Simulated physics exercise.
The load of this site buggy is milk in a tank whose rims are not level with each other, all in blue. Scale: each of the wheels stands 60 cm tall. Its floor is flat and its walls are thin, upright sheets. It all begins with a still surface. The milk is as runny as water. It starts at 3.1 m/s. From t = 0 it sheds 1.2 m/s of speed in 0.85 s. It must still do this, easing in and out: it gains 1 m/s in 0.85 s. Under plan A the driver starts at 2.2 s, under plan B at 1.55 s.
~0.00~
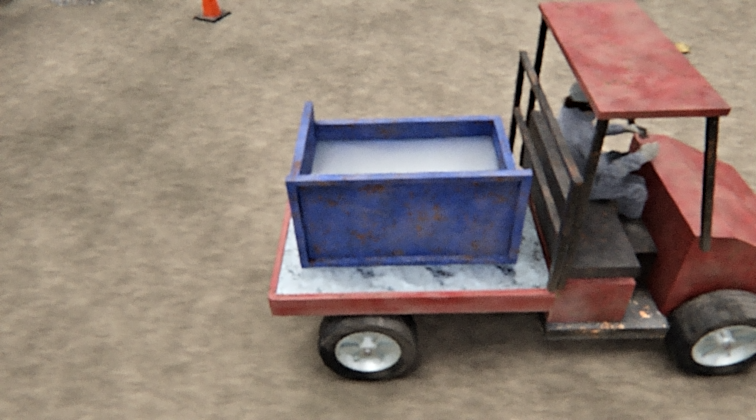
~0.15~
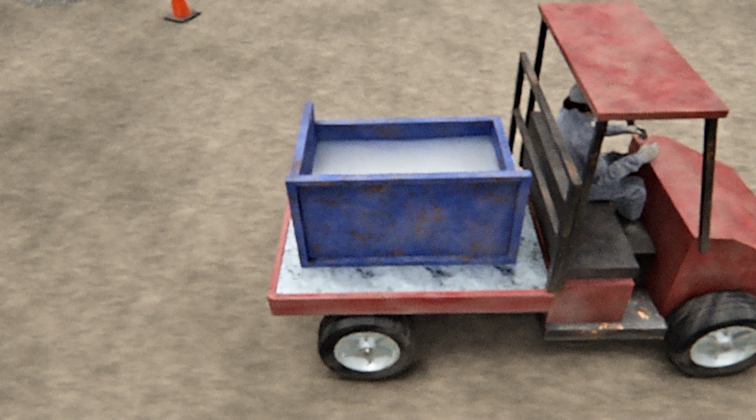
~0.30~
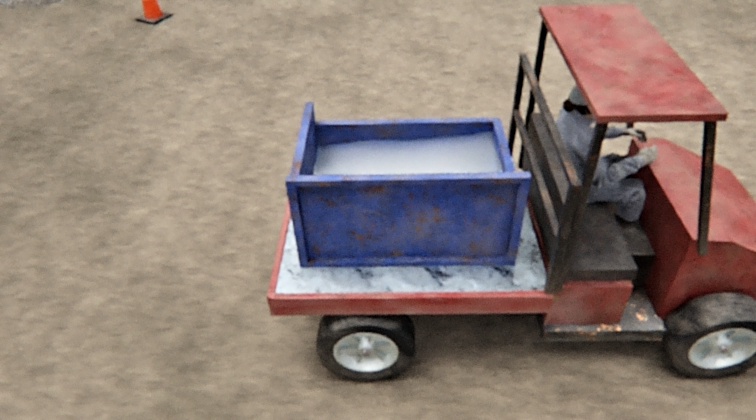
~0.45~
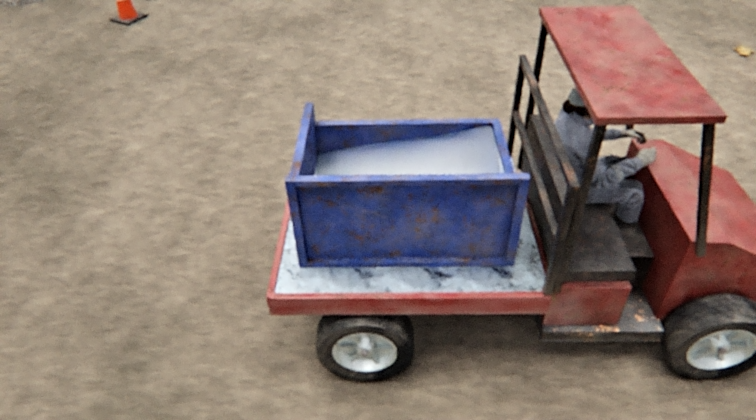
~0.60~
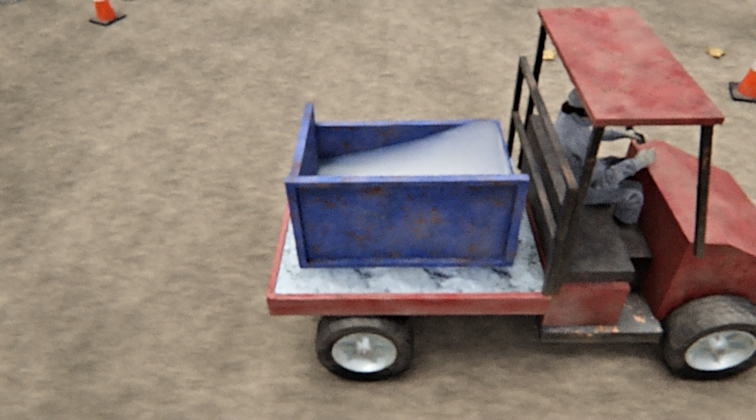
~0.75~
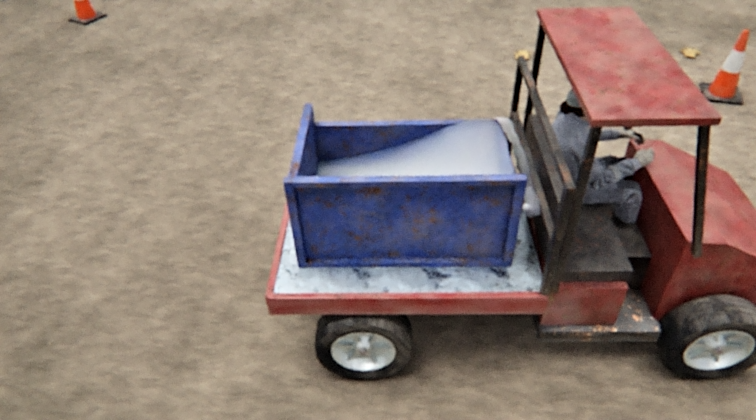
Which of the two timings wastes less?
The smaller loss comes with plan B.
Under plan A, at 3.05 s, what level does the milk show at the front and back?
Front 10 cm, back 58 cm.
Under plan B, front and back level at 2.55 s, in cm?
About 30 cm in front and 28 cm behind.
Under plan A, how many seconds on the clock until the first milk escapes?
Around 0.9 s.
For plan A, 3.05 s in, front 10 cm, middle 21 cm, back 58 cm above the floor; the loss stands at 7 per cent, over the front.
For plan A, 6.03 s in, the loss stands at 15 per cent, over the front, 40 of 267 litres.
For plan B, 2.55 s in, front 30 cm, middle 28 cm, back 28 cm above the floor; the loss stands at 3 per cent, over the front.
For plan B, 5.39 s in, the loss stands at 3 per cent, over the front, 9 of 267 litres.
